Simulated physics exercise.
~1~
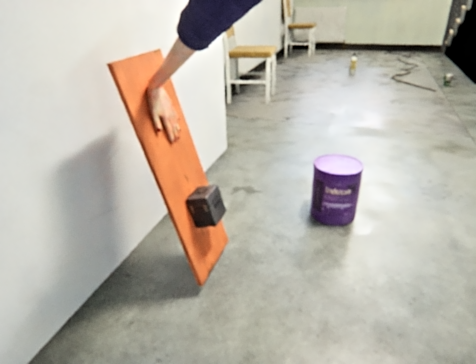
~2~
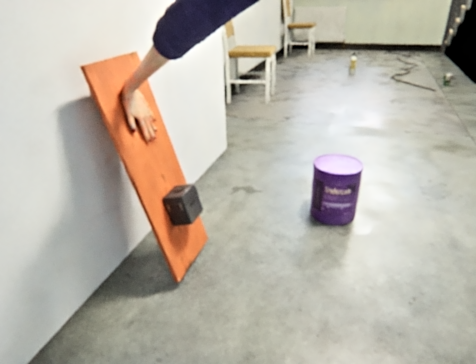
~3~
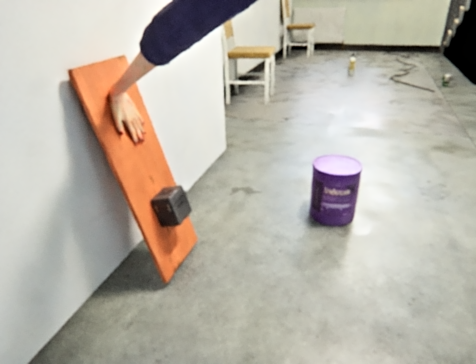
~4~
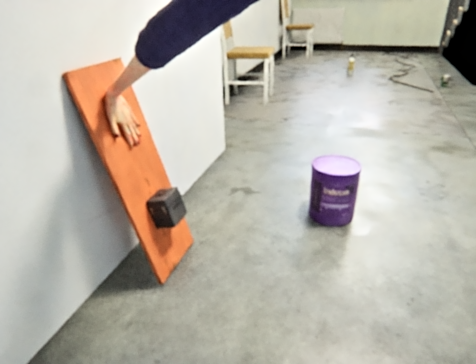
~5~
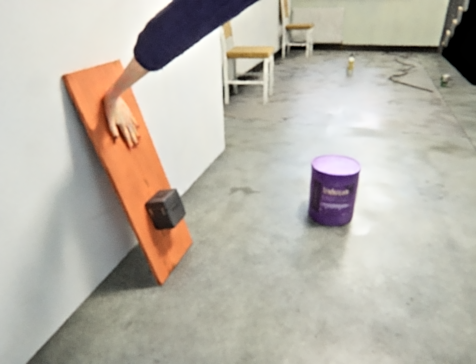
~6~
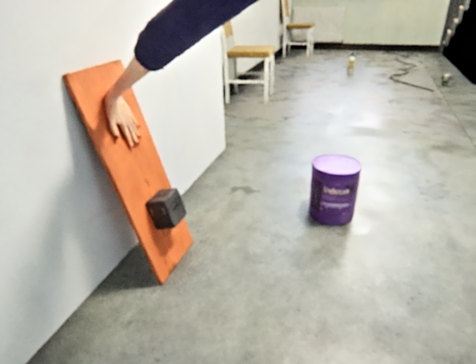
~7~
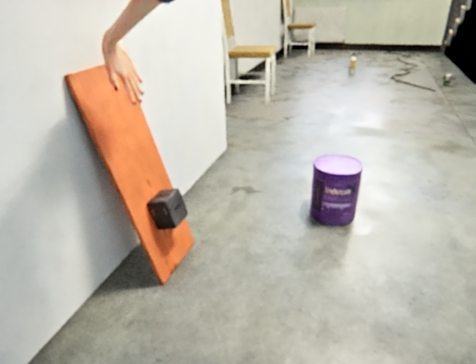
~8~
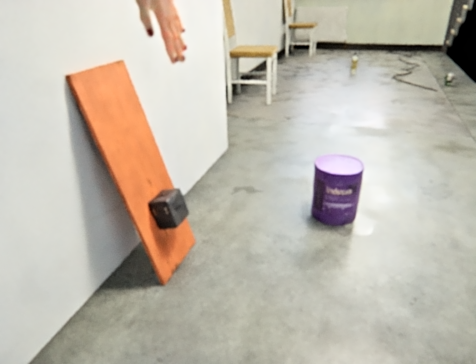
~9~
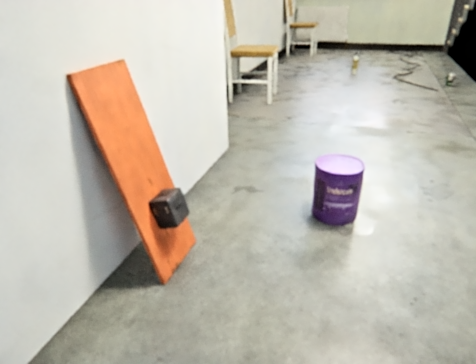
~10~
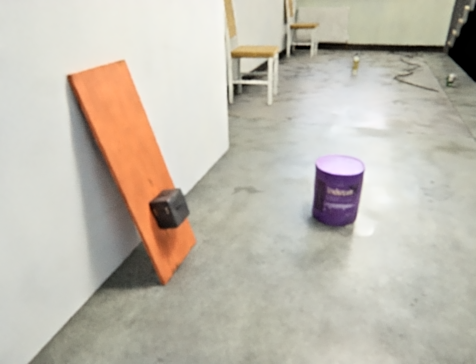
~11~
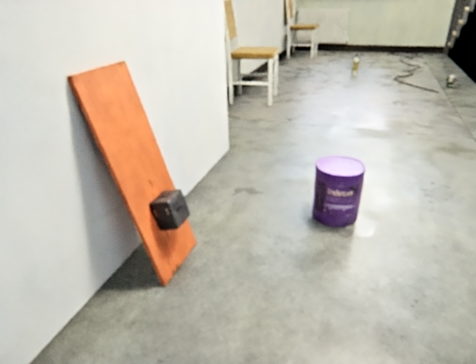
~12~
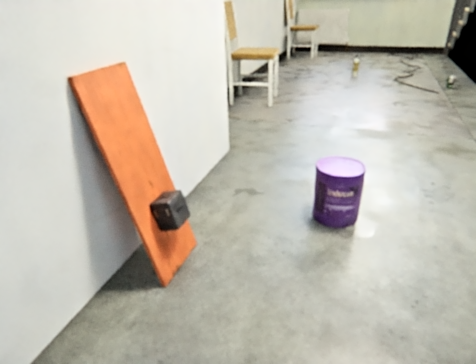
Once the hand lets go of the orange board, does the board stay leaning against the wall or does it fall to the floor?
The orange board stays leaning against the wall after the hand draws away.
